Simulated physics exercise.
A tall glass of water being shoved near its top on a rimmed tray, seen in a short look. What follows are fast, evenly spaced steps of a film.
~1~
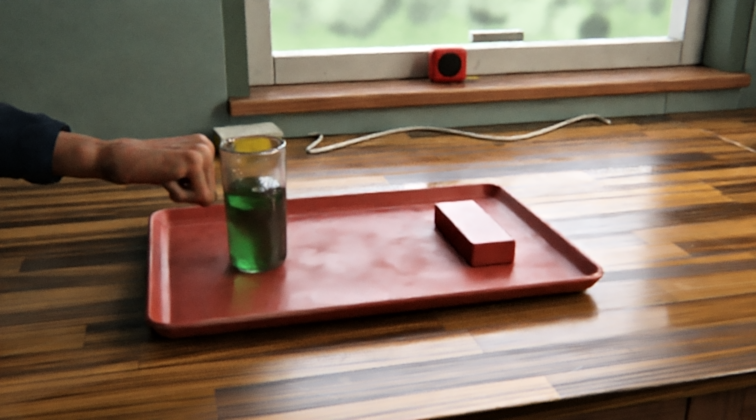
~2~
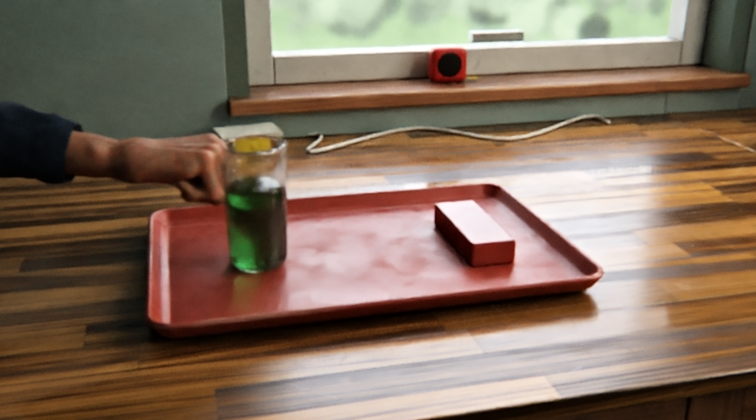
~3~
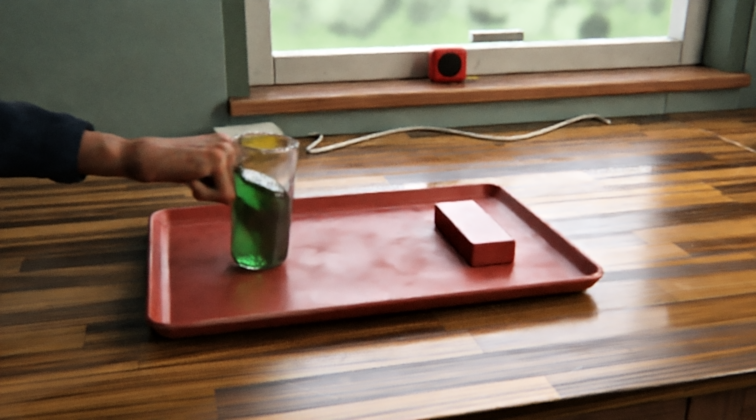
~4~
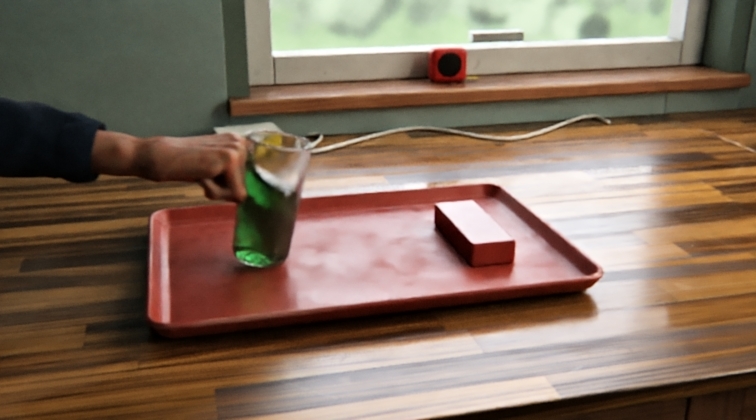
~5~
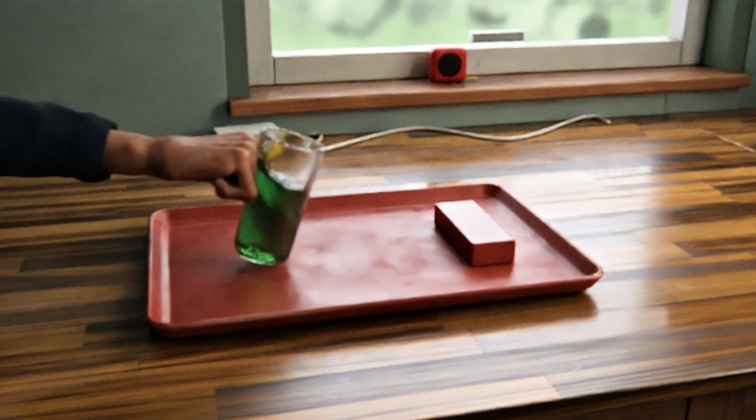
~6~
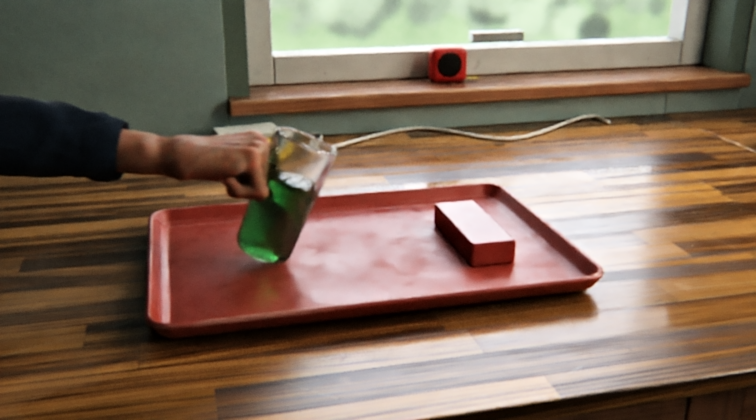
A hand reached in from the left and pushed a tall glass of green liquid near its top, and the glass, upright at first, leaned steadily to the right on a red tray.
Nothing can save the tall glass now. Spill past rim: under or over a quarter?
Under.
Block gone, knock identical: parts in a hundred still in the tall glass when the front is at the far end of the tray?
About 55 percent.
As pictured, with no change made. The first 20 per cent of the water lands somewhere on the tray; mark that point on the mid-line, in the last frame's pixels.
I'd mark it somewhere close to pixel (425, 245).
A moment on, the tall glass is falling and 100 per cent is in the glass, 0 on the tray and 0 above or beyond its rim.
Next, the tall glass lies on its side and 74 per cent is in the glass, 8 on the tray and 18 above or beyond its rim.
Then the tall glass lies on its side and 40 per cent is in the glass, 45 on the tray and 14 above or beyond its rim.
Later the tall glass lies on its side and 22 per cent is in the glass, 65 on the tray and 13 above or beyond its rim.
At rest 88 per cent is held by tray and glass, 12 is off the tray.
